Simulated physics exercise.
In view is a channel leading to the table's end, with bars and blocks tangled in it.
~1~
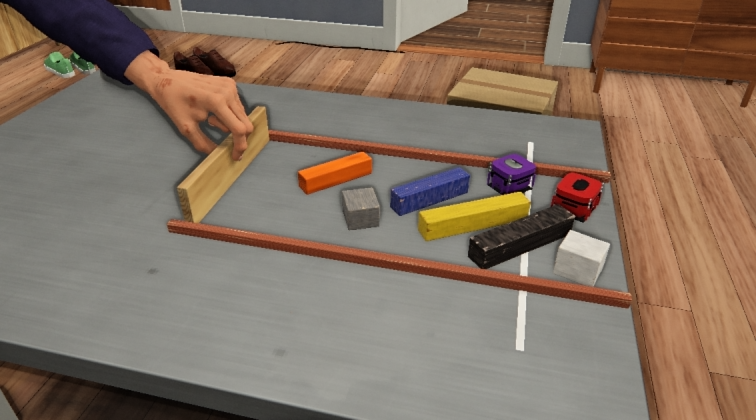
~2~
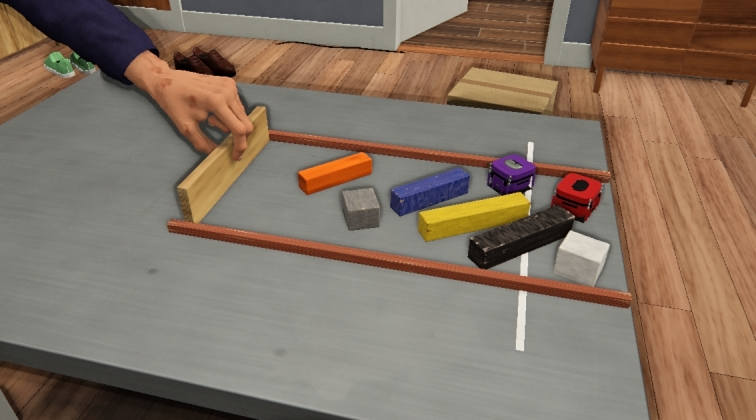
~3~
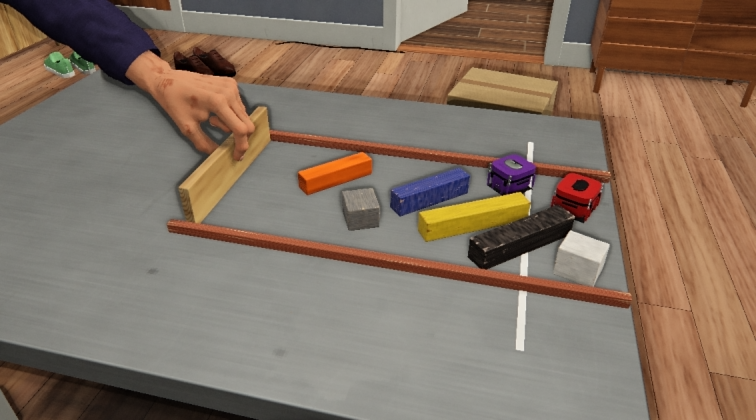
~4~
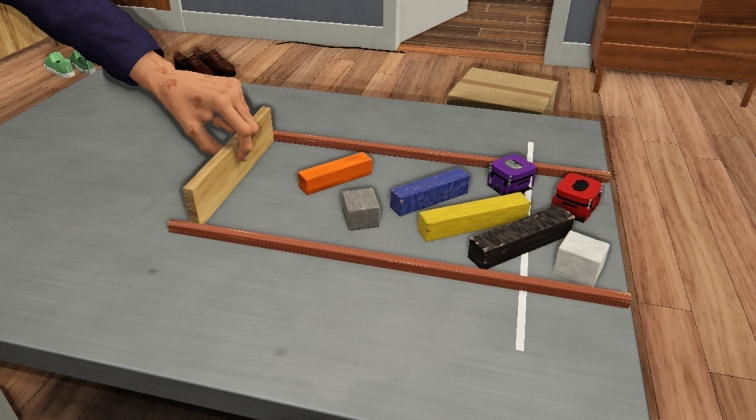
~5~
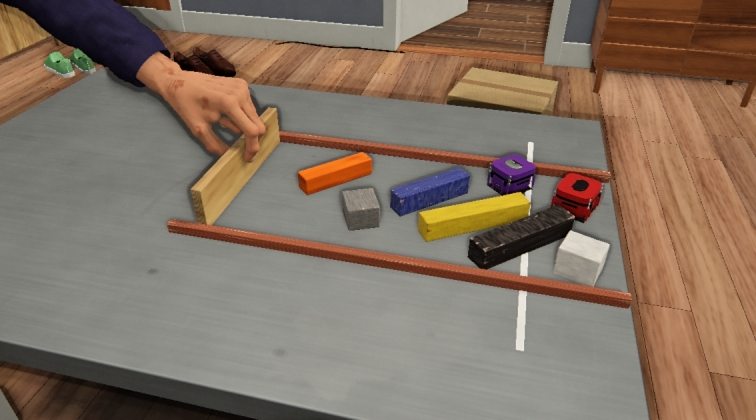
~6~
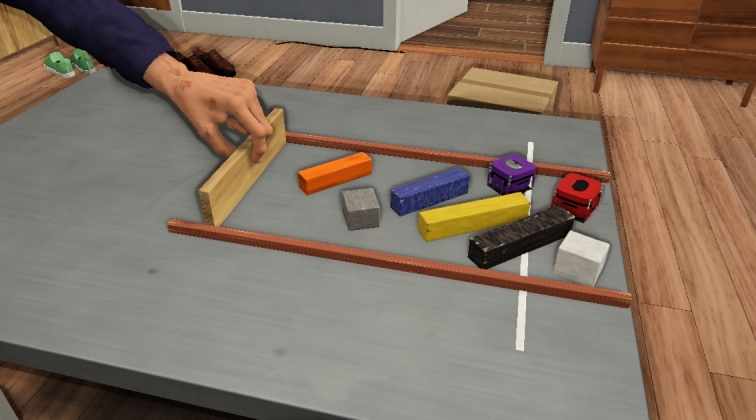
A hand sliding a wooden board slightly right between two rails on a grey table, the coloured bars and blocks staying still.
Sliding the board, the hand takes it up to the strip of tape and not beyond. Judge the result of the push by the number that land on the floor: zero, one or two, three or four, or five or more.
The number that land on the floor is one or two.
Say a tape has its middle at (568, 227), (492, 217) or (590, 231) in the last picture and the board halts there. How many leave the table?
The counts: 4, 0 and 6.
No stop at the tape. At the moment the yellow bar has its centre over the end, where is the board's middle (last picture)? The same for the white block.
The middle is at (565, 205) when it's the yellow bar, and at (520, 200) when it's the white block.
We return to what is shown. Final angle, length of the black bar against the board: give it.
It comes to around 10 degrees.
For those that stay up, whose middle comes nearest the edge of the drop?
Result: The red case.
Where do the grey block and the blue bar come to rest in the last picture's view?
First (544, 248), then (561, 213).
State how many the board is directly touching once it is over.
Well, it touches 2.
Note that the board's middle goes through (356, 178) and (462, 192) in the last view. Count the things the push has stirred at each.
At the first point the count is 2, at the second it's 7.
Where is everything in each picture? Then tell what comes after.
Red case (577, 197); white block (581, 259); black bar (522, 236); board (230, 161); tape (527, 221), in the first frame.
White block (581, 259); orange stick (336, 173), in the second frame.
Black bar (522, 237); board (231, 161), in the third frame.
Red case (577, 197); yellow bar (475, 216), in the fourth frame.
White block (581, 259); purple case (512, 176), in the fifth frame.
Red case (577, 197); white block (581, 259); black bar (522, 237); board (248, 163); tape (527, 221), in the sixth frame.
Soon after, none off yet; red case at rest near (577, 197); white block at rest near (581, 259); black bar at rest near (522, 237).
In the end, the number that fall off is one or two; gone, white block.
